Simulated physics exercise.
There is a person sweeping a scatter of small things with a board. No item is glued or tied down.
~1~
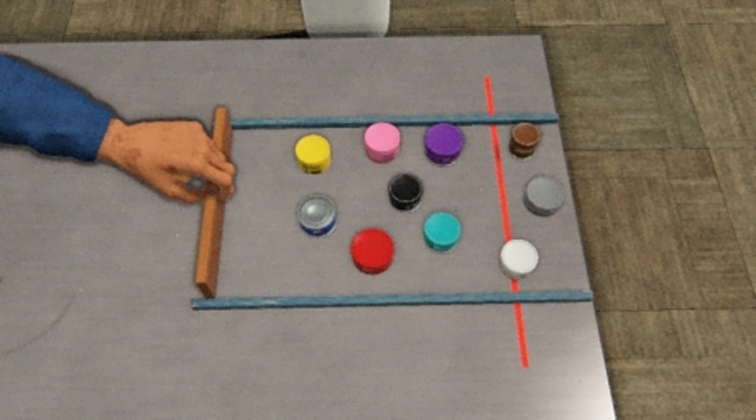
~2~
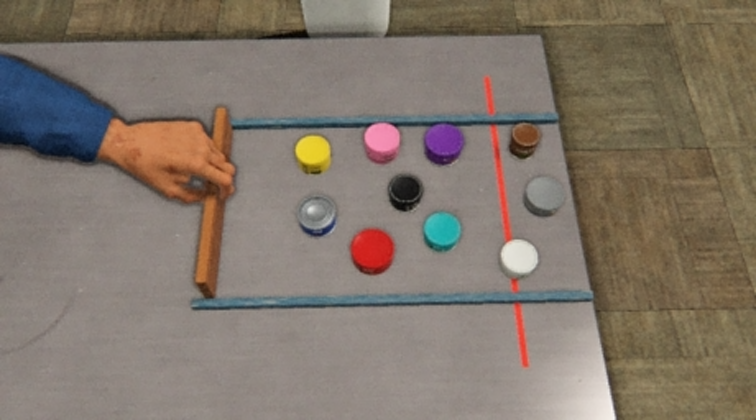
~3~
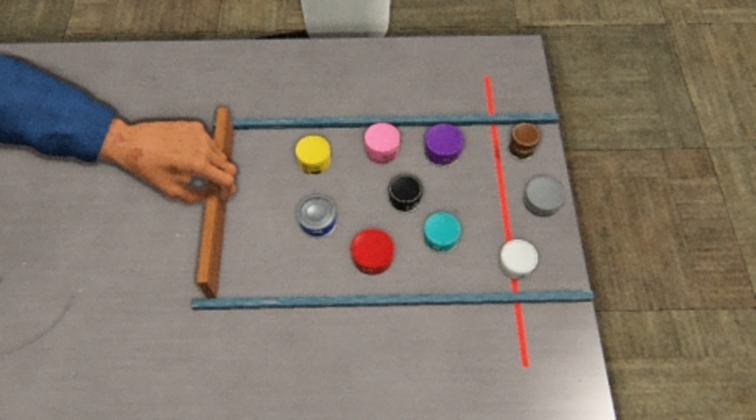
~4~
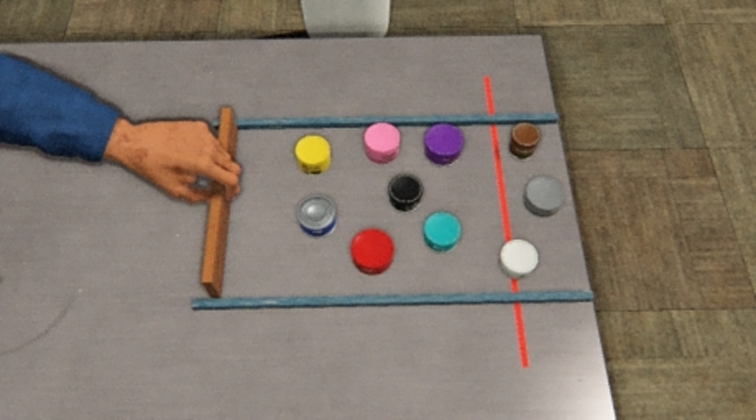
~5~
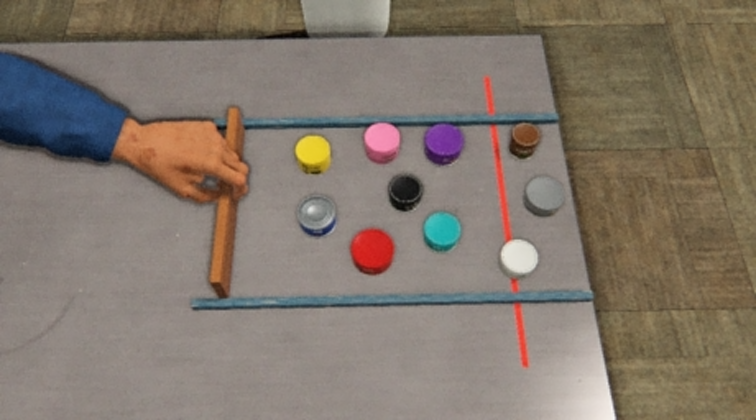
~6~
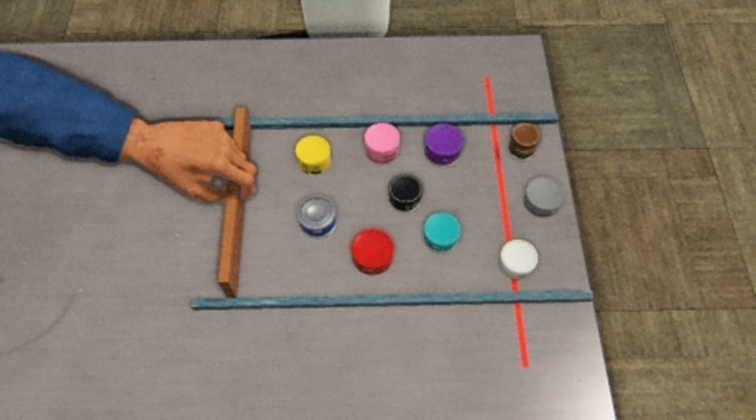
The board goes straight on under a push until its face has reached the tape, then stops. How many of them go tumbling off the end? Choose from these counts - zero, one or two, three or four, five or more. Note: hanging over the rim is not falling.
Count: One or two.
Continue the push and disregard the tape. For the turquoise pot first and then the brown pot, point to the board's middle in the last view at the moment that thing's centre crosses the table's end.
First it's close to (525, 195), next close to (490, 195).
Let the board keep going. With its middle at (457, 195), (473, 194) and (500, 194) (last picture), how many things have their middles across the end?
0; 0; 1.
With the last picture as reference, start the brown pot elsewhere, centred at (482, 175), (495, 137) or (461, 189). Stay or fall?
Order of tries: On, off, on.
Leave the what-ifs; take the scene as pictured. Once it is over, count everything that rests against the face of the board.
Contact count: 5.
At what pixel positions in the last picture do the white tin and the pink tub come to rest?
Final positions - white tin around (571, 274), pink tub around (513, 132).
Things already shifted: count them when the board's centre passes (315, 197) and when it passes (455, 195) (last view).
That gives 2 for the first and 9 for the second.
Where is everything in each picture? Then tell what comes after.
The first frame shows grey tub (543, 197); brown pot (524, 142); white tin (518, 260); board (216, 199); tape (504, 204).
The second frame shows brown pot (523, 142); yellow tub (313, 156).
The third frame shows white tin (518, 260); black pot (405, 194).
The fourth frame shows grey tub (543, 197); pink tub (382, 144).
The fifth frame shows brown pot (523, 142); board (229, 199).
The sixth frame shows grey tub (543, 197); brown pot (523, 142); white tin (518, 260); board (236, 199); tape (504, 204).
Soon after, none off yet; grey tub at rest near (543, 197); brown pot at rest near (523, 142); white tin at rest near (518, 260).
In the end, the number that fall off is one or two; gone, brown pot.
